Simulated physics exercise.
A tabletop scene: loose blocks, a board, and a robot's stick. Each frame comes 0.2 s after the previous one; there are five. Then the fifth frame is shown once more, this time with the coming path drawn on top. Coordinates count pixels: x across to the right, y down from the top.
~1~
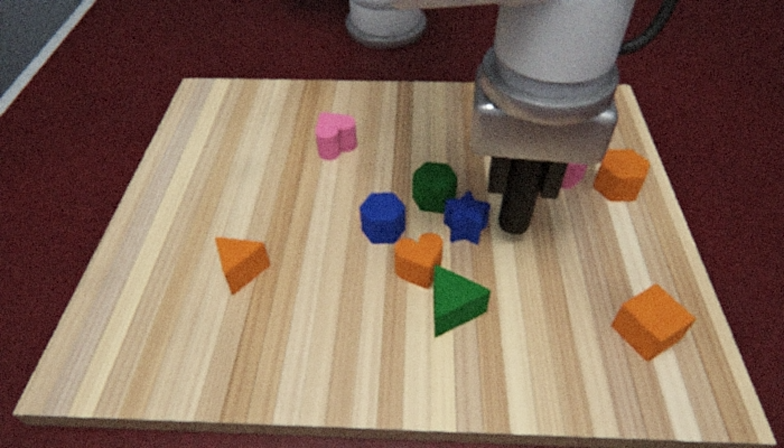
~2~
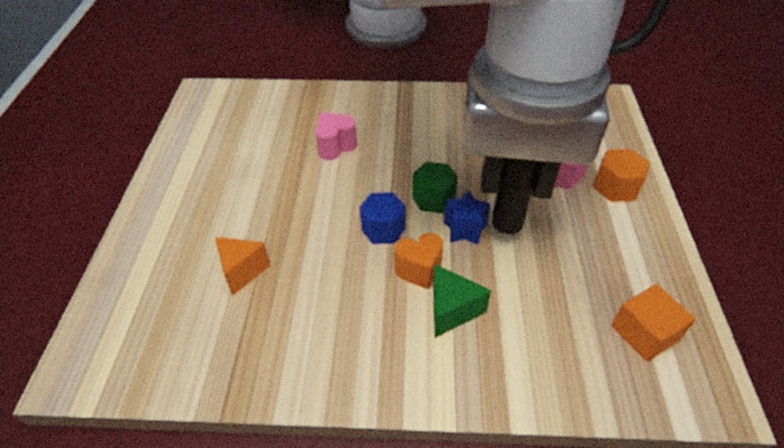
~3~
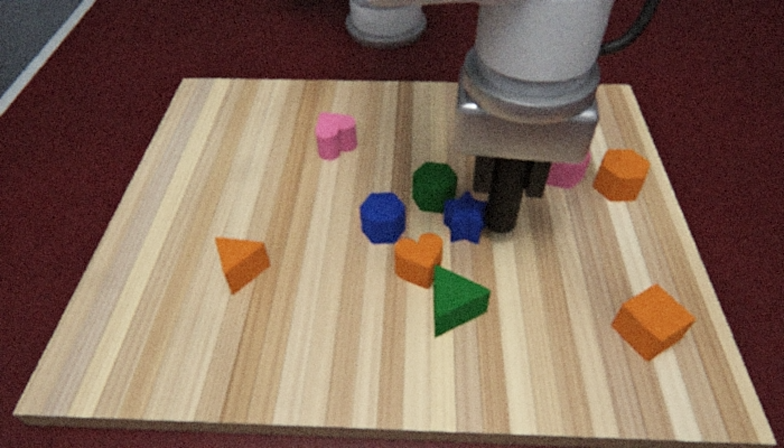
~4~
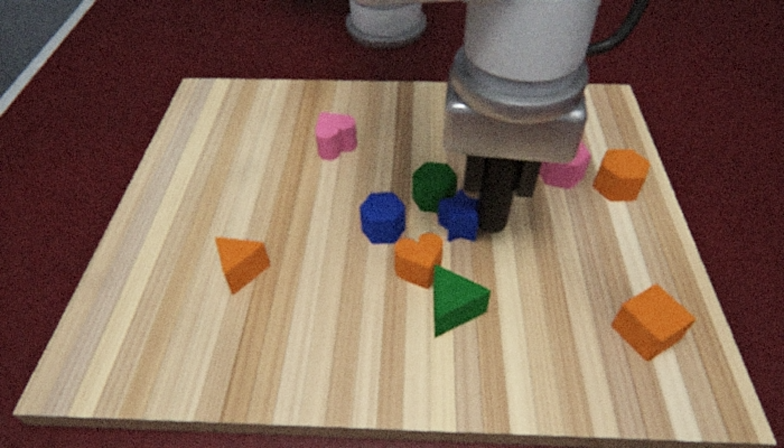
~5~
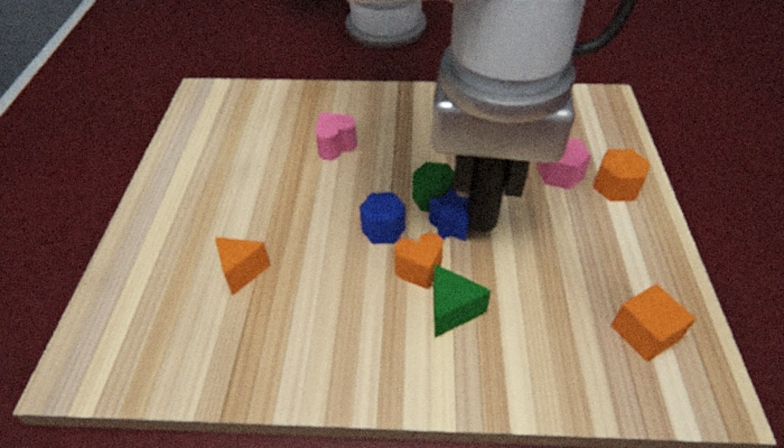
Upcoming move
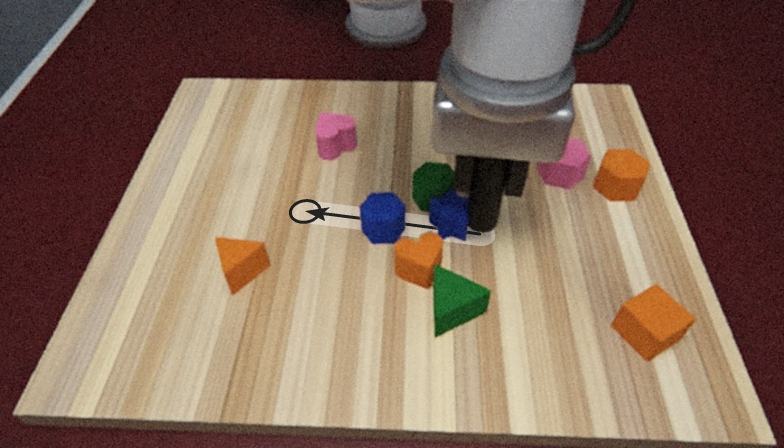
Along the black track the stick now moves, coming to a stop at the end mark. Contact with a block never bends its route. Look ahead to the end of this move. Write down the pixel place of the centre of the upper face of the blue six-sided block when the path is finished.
Its top centre lands on (273, 208).
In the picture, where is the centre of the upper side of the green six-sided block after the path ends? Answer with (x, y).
Top centre: (417, 167).
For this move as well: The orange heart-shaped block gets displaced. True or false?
The statement is incorrect.
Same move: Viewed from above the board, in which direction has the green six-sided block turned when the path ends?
Viewed from the top, it goes clockwise.
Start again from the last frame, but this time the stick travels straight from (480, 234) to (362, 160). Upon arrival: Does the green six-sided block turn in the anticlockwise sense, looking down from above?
It seems not.
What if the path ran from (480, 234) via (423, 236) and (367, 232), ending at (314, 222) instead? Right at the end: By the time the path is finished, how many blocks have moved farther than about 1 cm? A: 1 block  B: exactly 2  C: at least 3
Option C.
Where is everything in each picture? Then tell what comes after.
The first picture shows stick's lower end (514, 223); blue six-sided block (382, 206); orange heart-shaped block (421, 248); green six-sided block (435, 175); blue star block (468, 206).
The second picture shows stick (507, 223); blocks still.
The third picture shows stick (500, 222); blocks still.
The fourth picture shows stick (491, 222); blue star block (463, 204).
The fifth picture shows stick (482, 221); blue six-sided block (382, 206); orange heart-shaped block (421, 248); green six-sided block (435, 175); blue star block (453, 204).
Drawn move, in a line from (480, 234) to (305, 211).
On the path given first. One third of the way, stick (420, 213); blue six-sided block (355, 205), turned 15° anticlockwise; green six-sided block (417, 167), turned 55° clockwise; blue star block (392, 195).
Two thirds of the way, stick (360, 206); blue six-sided block (296, 206), turned 50° anticlockwise; green six-sided block (417, 167), turned 55° clockwise; blue star block (332, 187).
At the end, stick (303, 198); blue six-sided block (273, 208), turned 85° anticlockwise; orange heart-shaped block still; green six-sided block (417, 167), turned 55° clockwise; blue star block (283, 173), turned 25° clockwise.
